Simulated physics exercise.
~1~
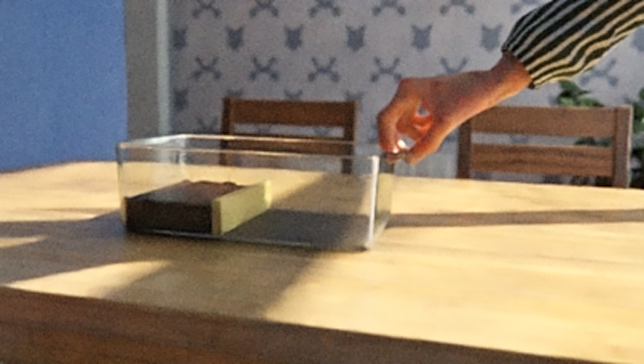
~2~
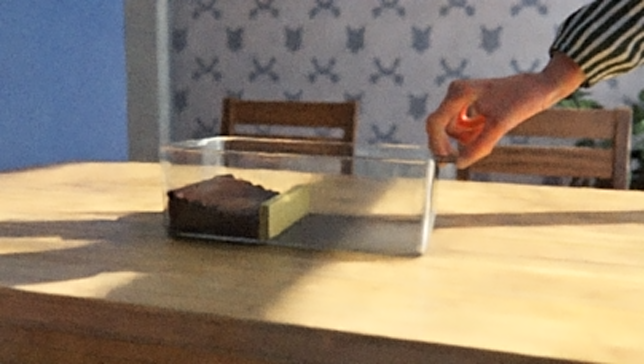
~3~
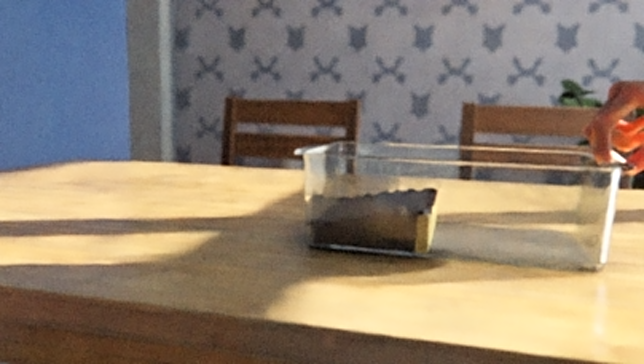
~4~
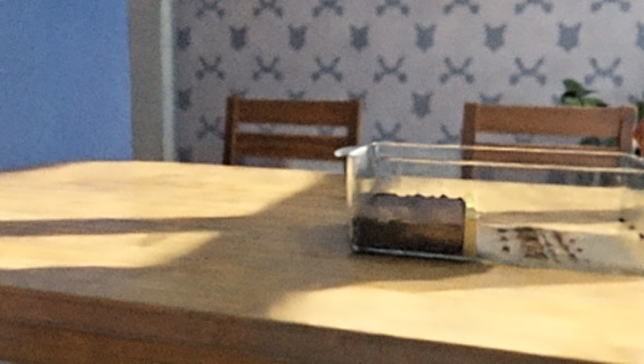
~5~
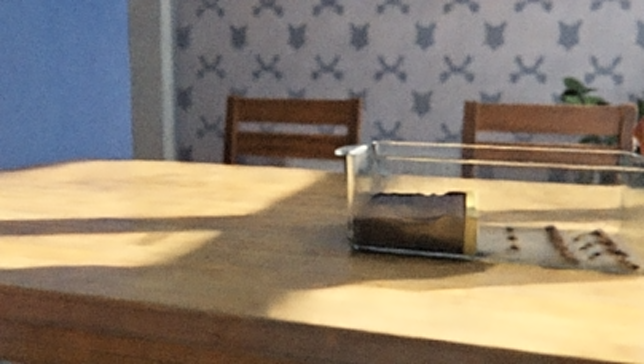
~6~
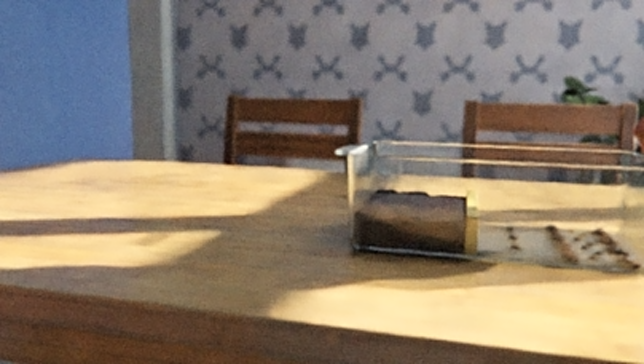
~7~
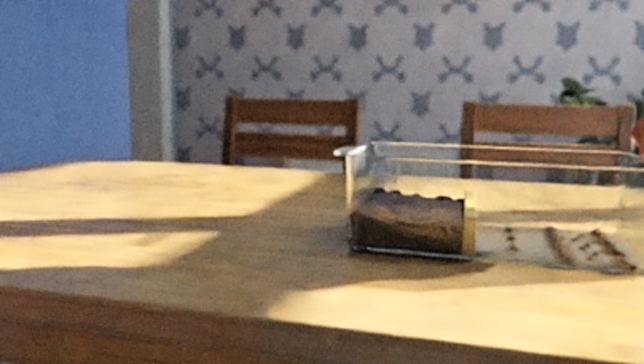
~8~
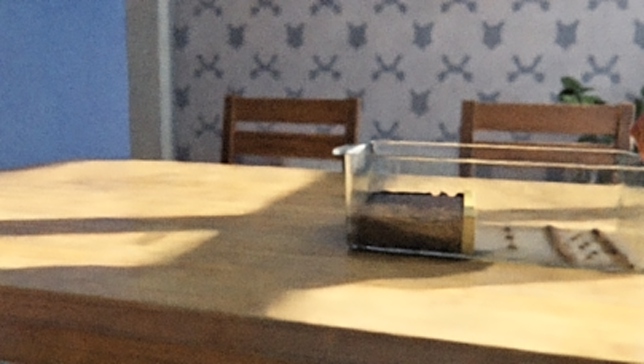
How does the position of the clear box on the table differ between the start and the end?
At the start the box sits on the left side of the table, in front of the left chair. By the end it is much farther right, with its right end at the edge of the view.
